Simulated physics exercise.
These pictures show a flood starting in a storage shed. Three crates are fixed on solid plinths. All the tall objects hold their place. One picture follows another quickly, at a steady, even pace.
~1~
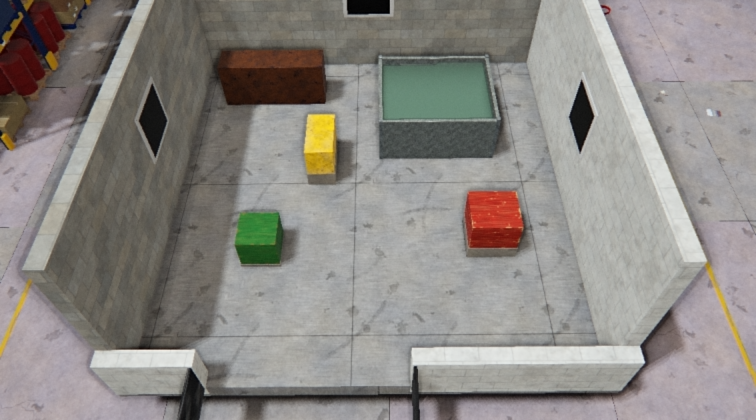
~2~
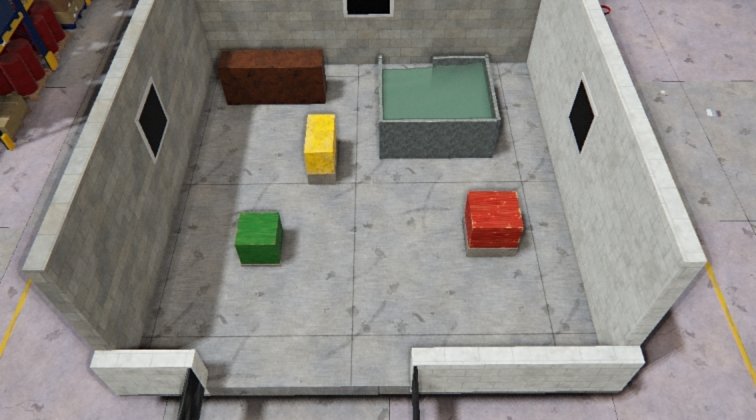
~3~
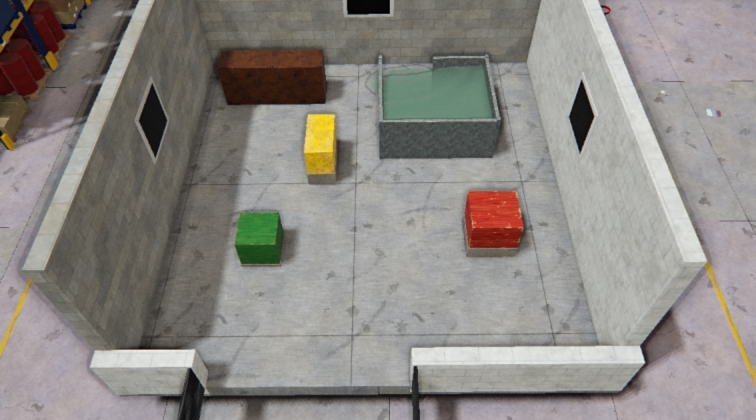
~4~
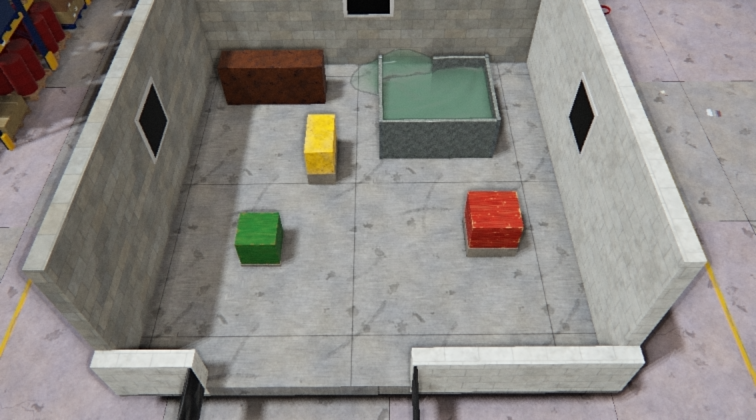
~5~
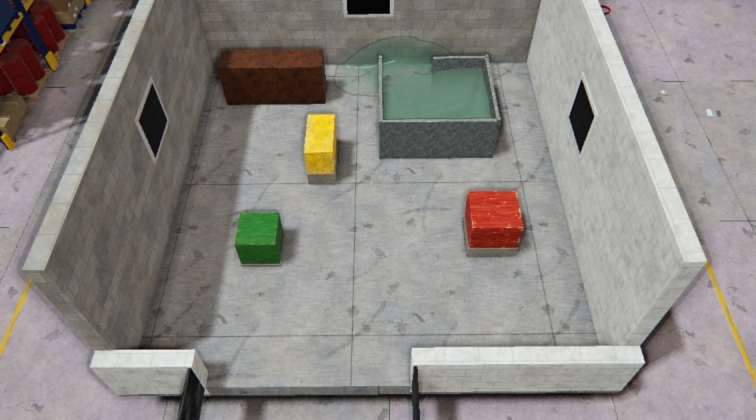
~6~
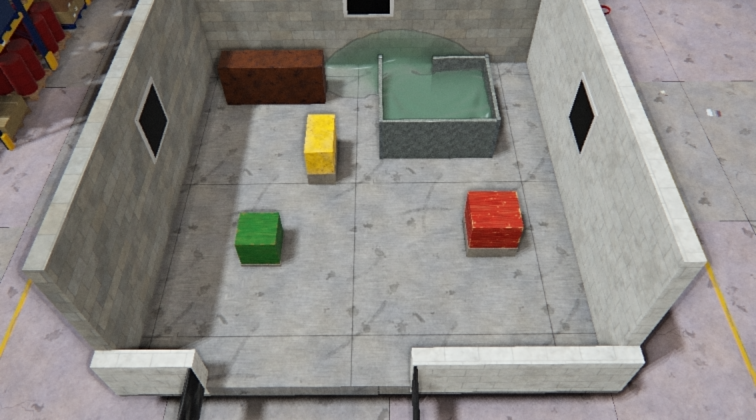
The footage shows a walled storage shed with brown, yellow, green and red blocks and an open grey tank of greenish water; a gap opens in the tank's far side, and water pours out, spreading behind it and leftward.
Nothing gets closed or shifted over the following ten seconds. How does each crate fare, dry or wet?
In order: Yellow crate: Kept safe; red crate: Kept safe; green crate: Reached by water.
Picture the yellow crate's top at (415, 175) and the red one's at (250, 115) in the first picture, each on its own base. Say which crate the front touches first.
I would go with the crate marked red.
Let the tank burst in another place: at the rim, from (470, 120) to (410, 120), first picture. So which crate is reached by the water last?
The one in yellow.
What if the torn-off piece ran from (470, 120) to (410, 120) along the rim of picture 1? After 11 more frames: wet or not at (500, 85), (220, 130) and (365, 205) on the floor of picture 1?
Those three places would be still unsoaked, still unsoaked and soaking, in that order.
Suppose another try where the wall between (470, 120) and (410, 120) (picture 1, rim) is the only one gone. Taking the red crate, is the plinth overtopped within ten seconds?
Result: Red is swamped.
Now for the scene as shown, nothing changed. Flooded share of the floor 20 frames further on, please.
It comes out near 55 percent.
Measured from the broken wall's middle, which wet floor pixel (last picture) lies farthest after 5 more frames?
The wet edge reaches furthest near (214, 68).
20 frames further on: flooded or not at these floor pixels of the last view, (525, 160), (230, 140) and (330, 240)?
Going through them in order, I'd say drenched, drenched and clear.
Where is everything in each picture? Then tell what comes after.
The first frame shows the open tank at (436, 91) is whole and still.
In the second frame, the front is at (377, 93), out from the gap on the open tank's far side.
In the third frame, the front is at a hidden place, out from the gap on the open tank's far side.
In the fourth frame, the front is at a hidden place, out from the gap on the open tank's far side.
In the fifth frame, water pours out on the open tank's far side and has run to a hidden place.
In the sixth frame, water pours out on the open tank's far side and has run to a hidden place.
A moment on, water covers 15 % of the floor; the yellow crate not reached, the red crate not reached, the green crate not reached.
Next, water covers 25 % of the floor; the yellow crate water round its plinth, the red crate not reached, the green crate not reached.
Then, water covers 55 % of the floor; the yellow crate water round its plinth, the red crate water round its plinth, the green crate water round its plinth.
Later, water covers 85 % of the floor; the yellow crate water round its plinth, the red crate water round its plinth, the green crate water round its plinth.
In the end, water covers 100 % of the floor; the yellow crate stayed above the water, the red crate stayed above the water, the green crate was topped.
